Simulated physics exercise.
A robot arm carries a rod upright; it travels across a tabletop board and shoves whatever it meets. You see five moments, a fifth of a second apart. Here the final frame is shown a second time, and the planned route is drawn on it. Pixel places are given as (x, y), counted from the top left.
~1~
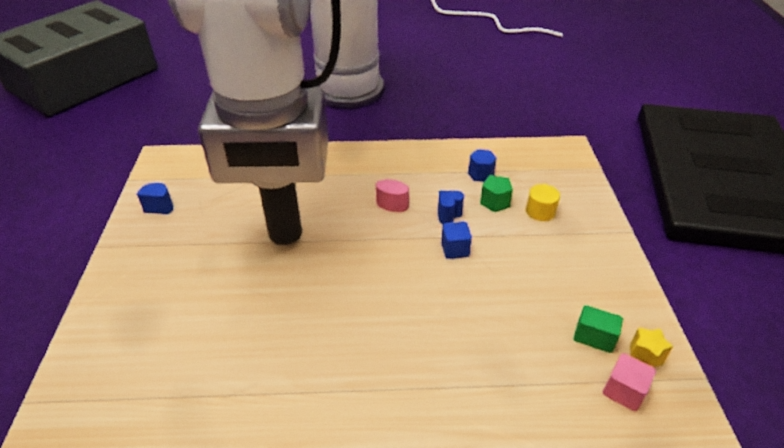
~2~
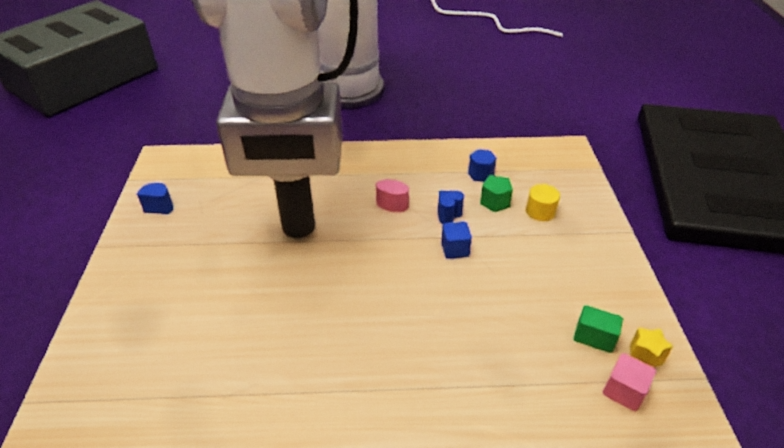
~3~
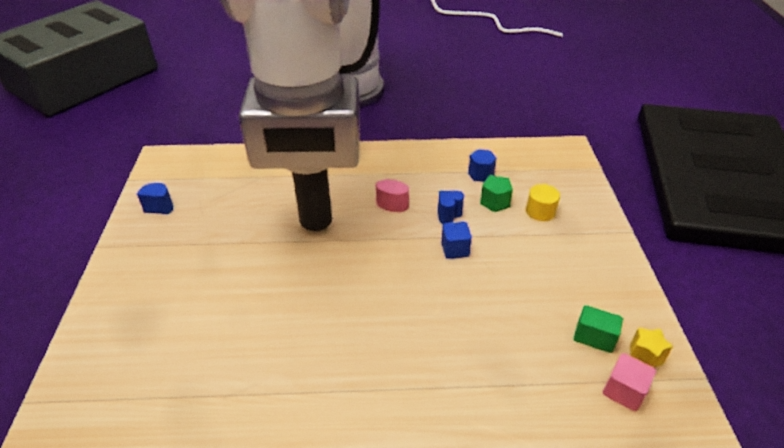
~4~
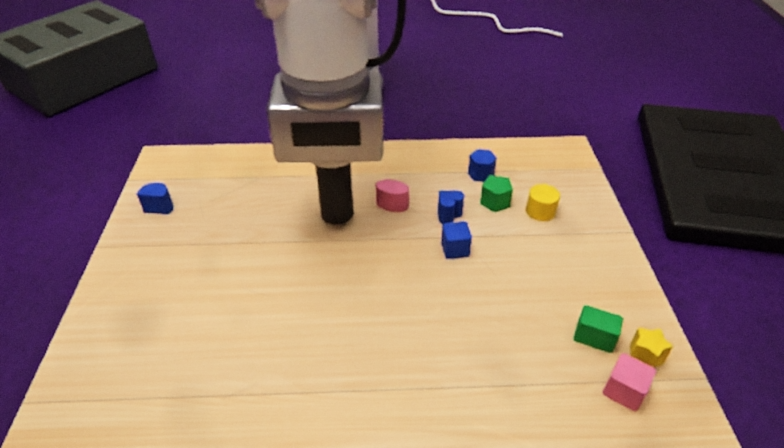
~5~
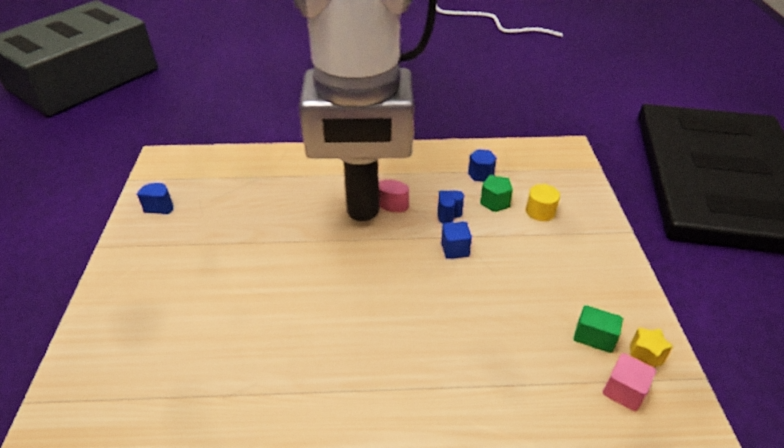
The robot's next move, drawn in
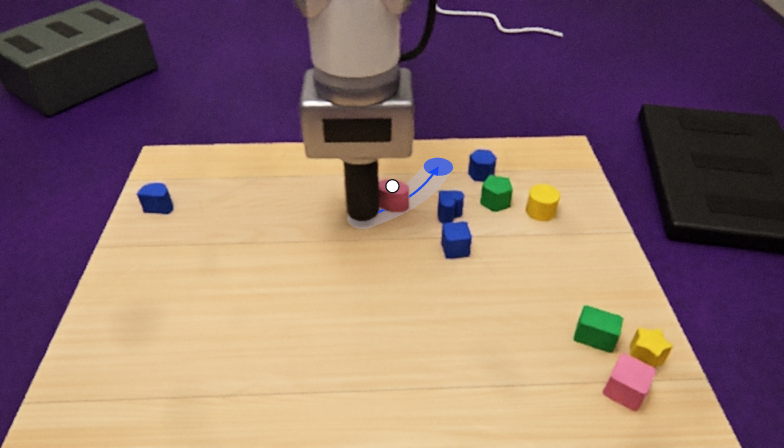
A robotic arm with a black rod pointing down stands over a light wooden board on a purple surface, seen from above at an angle by a still camera. Blue, green, yellow and pink blocks sit toward the board's upper right and lower right, with one blue block at upper left. The arm glides steadily right, bringing the rod beside the pink oval block, while every block stays still.
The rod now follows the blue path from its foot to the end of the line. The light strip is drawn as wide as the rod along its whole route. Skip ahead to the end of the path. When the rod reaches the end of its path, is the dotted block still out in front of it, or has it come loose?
Slid away.
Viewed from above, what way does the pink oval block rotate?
The block turns clockwise.
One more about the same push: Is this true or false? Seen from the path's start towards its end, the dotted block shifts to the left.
False.
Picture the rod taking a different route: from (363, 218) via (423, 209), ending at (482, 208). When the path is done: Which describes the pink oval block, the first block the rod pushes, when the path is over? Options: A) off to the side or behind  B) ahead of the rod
My answer is option A.
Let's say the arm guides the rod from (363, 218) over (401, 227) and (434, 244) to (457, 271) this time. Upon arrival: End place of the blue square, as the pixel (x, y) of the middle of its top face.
Pixel (490, 249).
Drawn move, from (363, 218) through (397, 204) and (422, 186) to (438, 167); the dot is on the pink oval block.
The first path, step by step. One third of the way, rod (397, 196); pink oval block (421, 177), turned 20° clockwise.
Two thirds of the way, rod (422, 179); pink oval block (449, 167), turned 80° clockwise.
At the end, rod (439, 159); pink oval block (457, 164), turned 105° clockwise; blue heart-shaped block still.
